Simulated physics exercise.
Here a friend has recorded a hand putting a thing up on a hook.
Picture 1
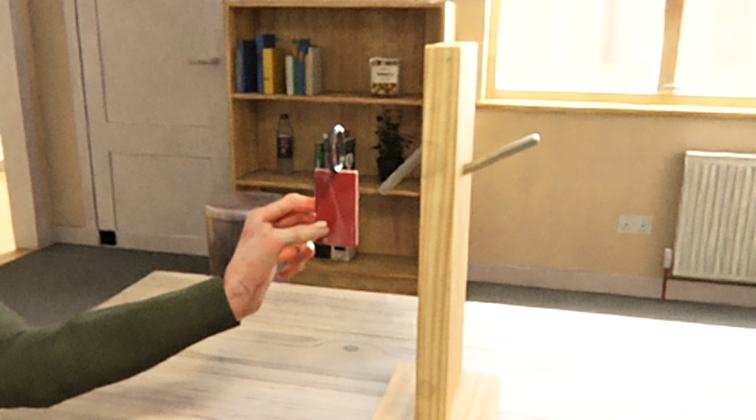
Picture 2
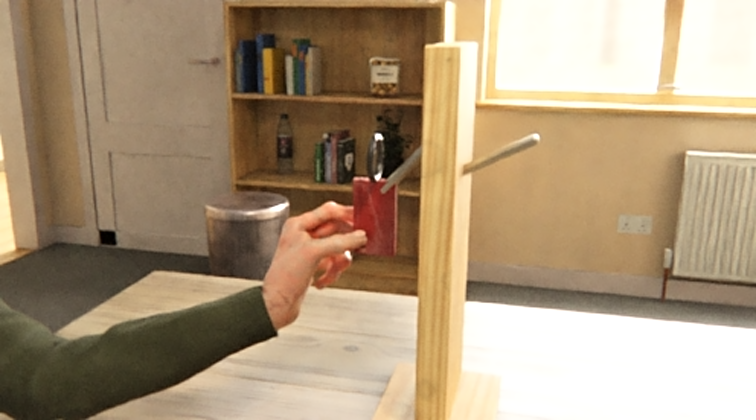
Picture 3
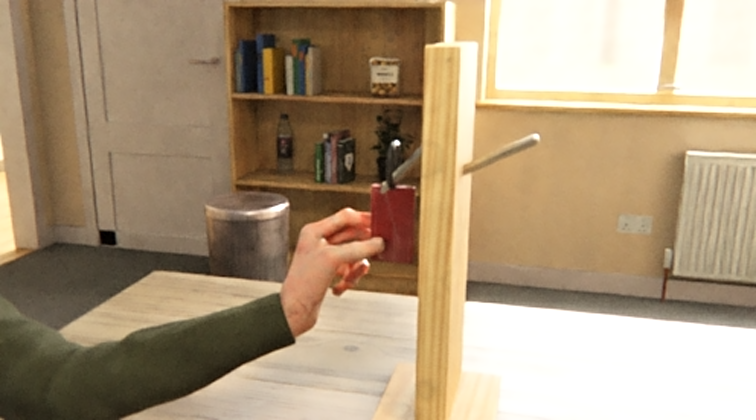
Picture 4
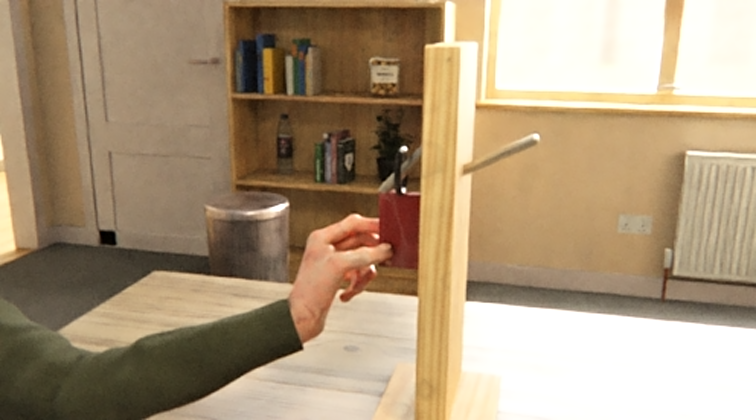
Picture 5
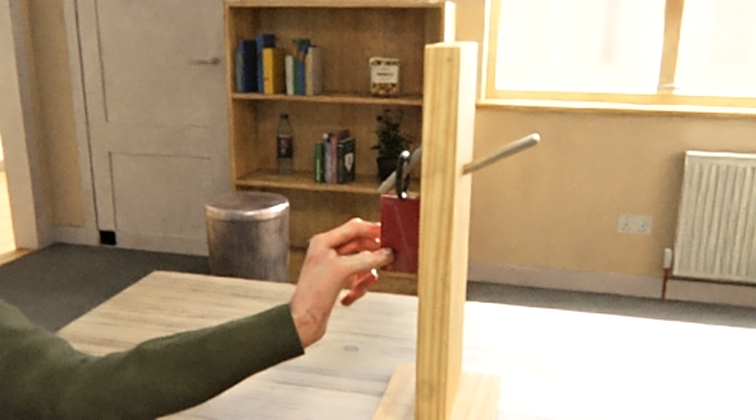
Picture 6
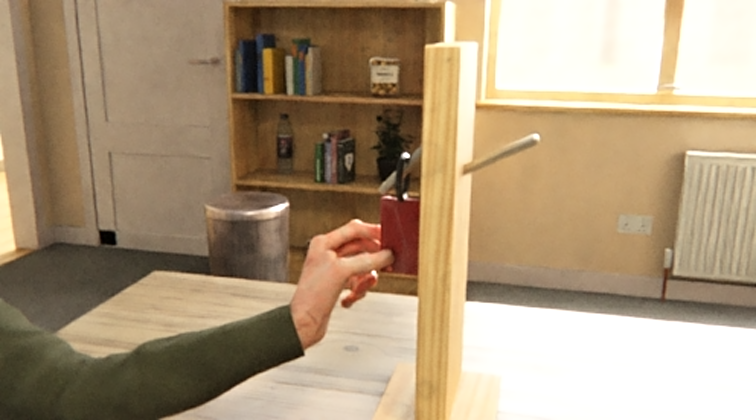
The video shows a hand in a green sleeve carrying a red tag rightward to a wooden peg stand on a table, lowering it slightly beside the left peg, then keeping hold of it there, almost still.
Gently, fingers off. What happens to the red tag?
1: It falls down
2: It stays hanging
It falls down (1).
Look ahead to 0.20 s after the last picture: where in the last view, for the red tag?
Around (371, 281).
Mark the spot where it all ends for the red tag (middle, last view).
Around (279, 373).
Then, 0.20 s on from there, red tag on its way down near (371, 281).
In the end, the red tag drops to the table, near (279, 373).
